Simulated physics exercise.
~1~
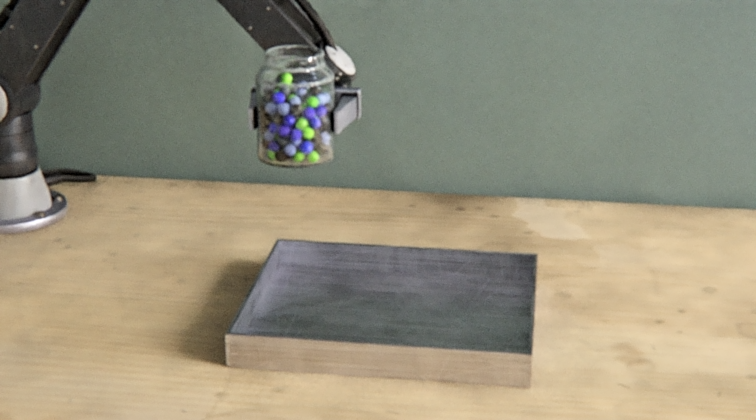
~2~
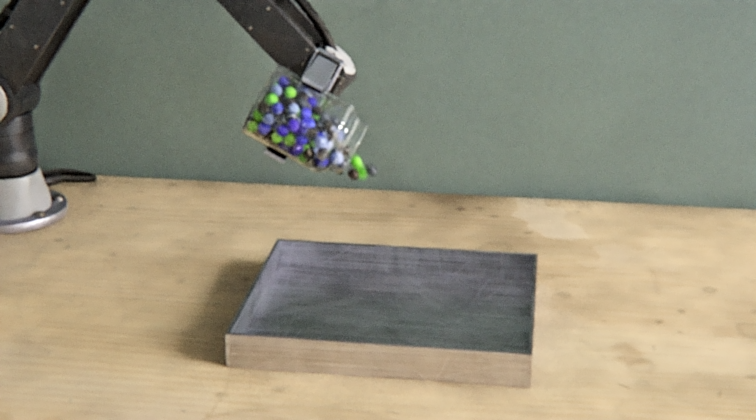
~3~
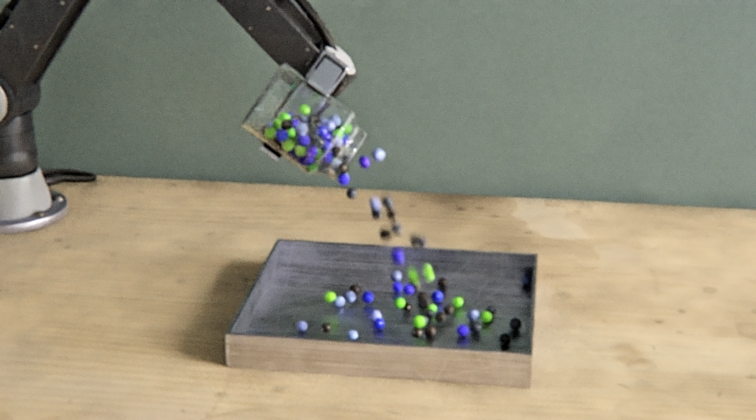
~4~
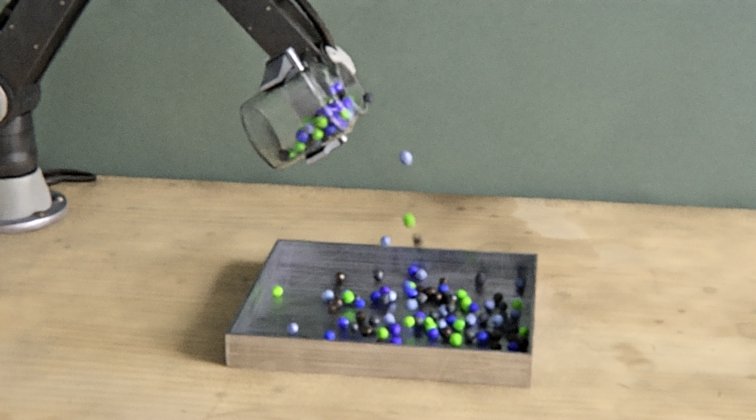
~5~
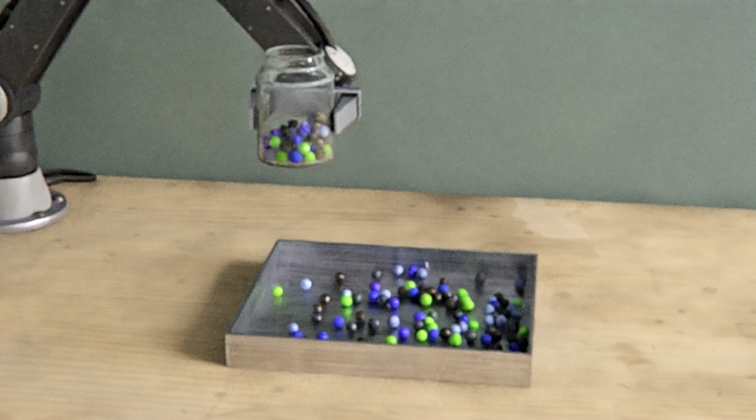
In this clip, a robotic arm holds a glass jar of small colourful balls above a shallow tray on a wooden table, tips it to the right so many spill into the tray, then returns it upright with some balls still inside.
